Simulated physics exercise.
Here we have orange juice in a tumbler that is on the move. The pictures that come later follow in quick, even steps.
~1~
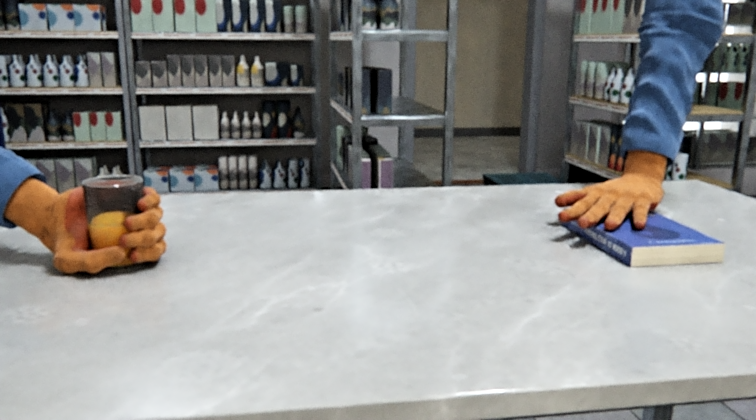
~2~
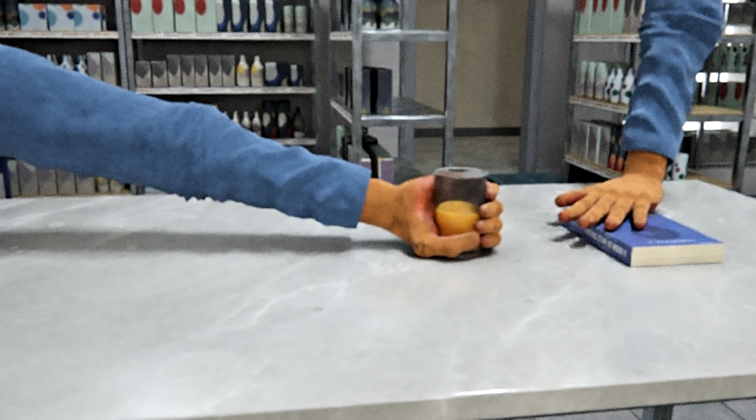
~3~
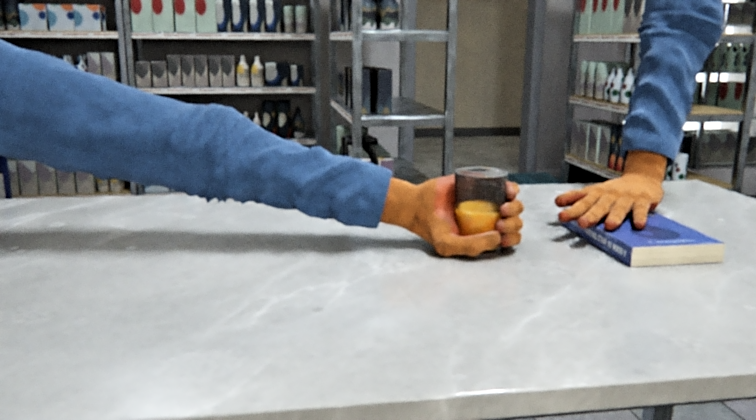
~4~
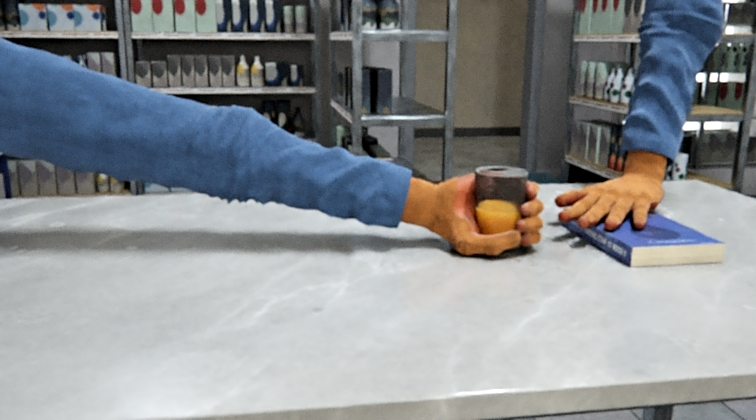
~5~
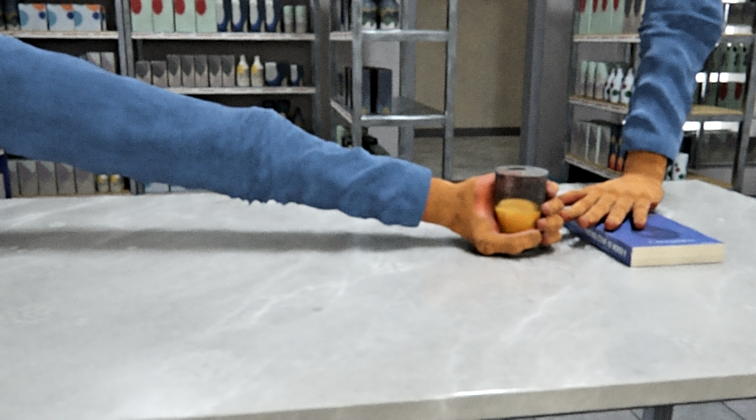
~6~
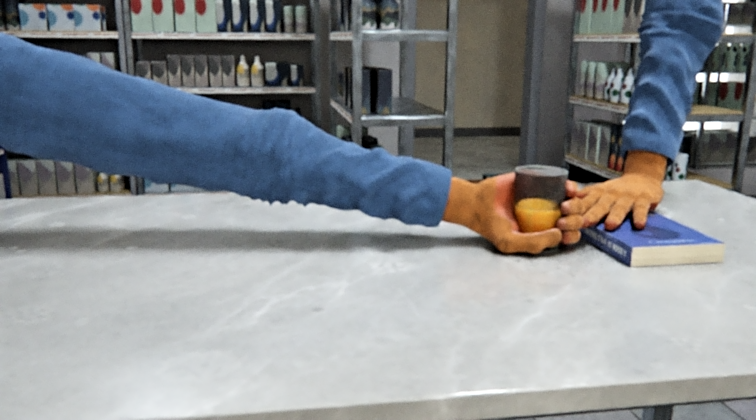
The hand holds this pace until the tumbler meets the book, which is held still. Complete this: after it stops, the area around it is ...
After it stops, the area around it is still dry.
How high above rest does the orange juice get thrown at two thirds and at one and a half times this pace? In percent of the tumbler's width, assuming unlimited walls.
Roughly 25 and 55 percent.
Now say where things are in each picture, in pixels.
The first frame shows at rest; tumbler (116, 220) about half full; book (636, 233).
The second frame shows under way; tumbler about half full, surface at (459, 210).
The third frame shows on by 20 px; tumbler (480, 208) about half full.
The fourth frame shows on by 20 px; tumbler about half full, surface at (499, 208).
The fifth frame shows on by 20 px; tumbler (519, 207) about half full.
The sixth frame shows on by 20 px; tumbler about half full, surface at (539, 207); book (636, 233).
Shortly, the tumbler meets the book.
Then, the orange juice surges up the wall; the wave climbs under half way to the rim.
At the finish, the tumbler stands at the book; none is lost.
